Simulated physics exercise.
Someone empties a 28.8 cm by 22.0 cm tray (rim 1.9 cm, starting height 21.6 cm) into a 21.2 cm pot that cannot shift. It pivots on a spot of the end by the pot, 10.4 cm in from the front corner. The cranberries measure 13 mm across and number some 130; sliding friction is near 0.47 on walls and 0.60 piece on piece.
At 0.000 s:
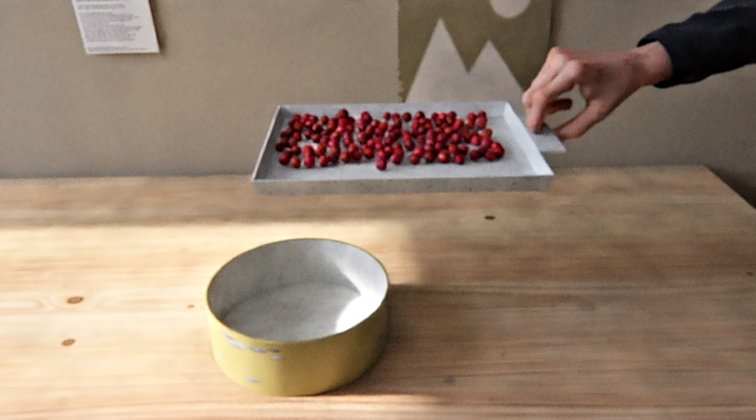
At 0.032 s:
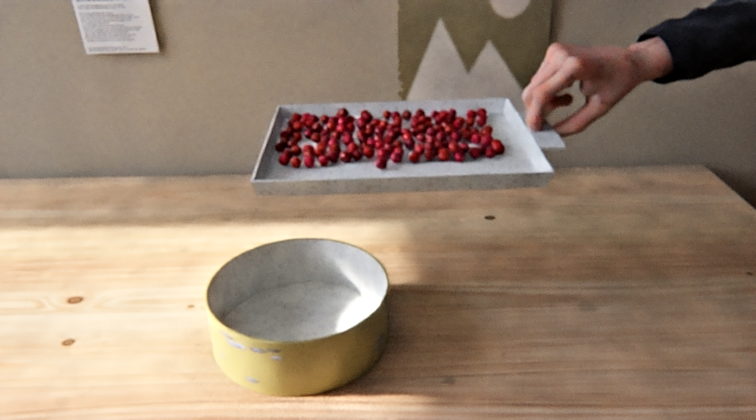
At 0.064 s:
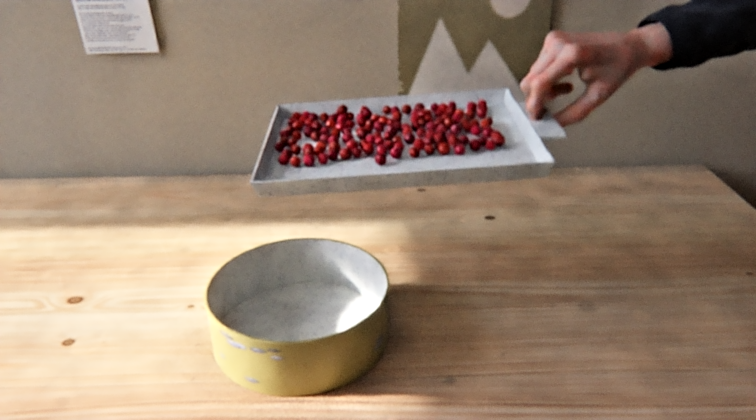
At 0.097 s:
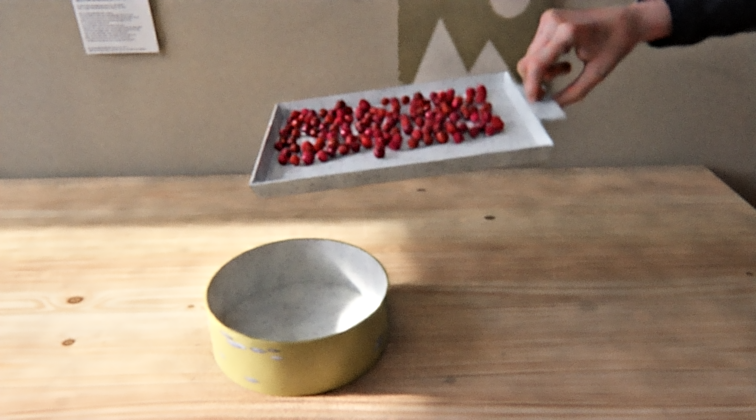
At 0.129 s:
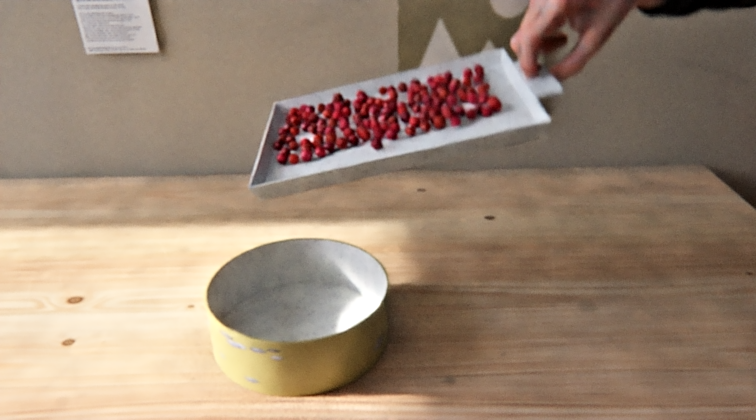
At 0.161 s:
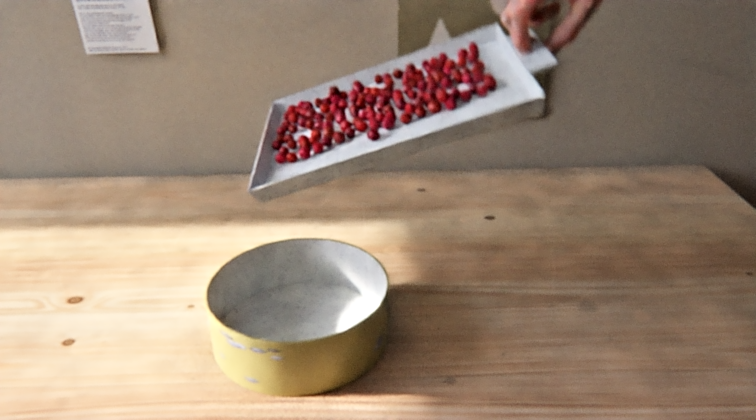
At first, a hand at the right holds a pale tray of red cranberries level above a wooden table, behind and above a round yellow pot. The hand then raises the right end, slowly and then faster, until the tray slopes down to the left, the berries still spread across it.
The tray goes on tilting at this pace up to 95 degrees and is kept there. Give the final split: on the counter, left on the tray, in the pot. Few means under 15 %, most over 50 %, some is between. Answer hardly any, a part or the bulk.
Counter the bulk, tray hardly any, pot a part.
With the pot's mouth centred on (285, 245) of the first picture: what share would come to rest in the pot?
Some 35 per cent.
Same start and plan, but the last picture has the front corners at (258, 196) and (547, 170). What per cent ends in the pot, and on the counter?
Pot 85, counter 15.
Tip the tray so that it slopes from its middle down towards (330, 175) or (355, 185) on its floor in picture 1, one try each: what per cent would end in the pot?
Some 90 and 80 per cent.
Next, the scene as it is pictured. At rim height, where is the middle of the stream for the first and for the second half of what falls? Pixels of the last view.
First near (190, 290), later near (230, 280).
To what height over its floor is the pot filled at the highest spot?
About 2.0 cm.
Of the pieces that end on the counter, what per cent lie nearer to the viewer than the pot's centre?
Roughly 50 per cent.
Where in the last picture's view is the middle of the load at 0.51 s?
Around (257, 131).
After 0.37 s, tilt 58 degrees; the tray holds 100 %, the pot 0 %.
Then, at 0.51 s, tilt 84 degrees; the tray holds 100 %, the pot 0 %.
After 0.78 s, tilt 95 degrees; the tray holds 0 %, the pot 25 %.
By 1.6 s all is still; counter 65 %, tray 0 %, pot 35 %.
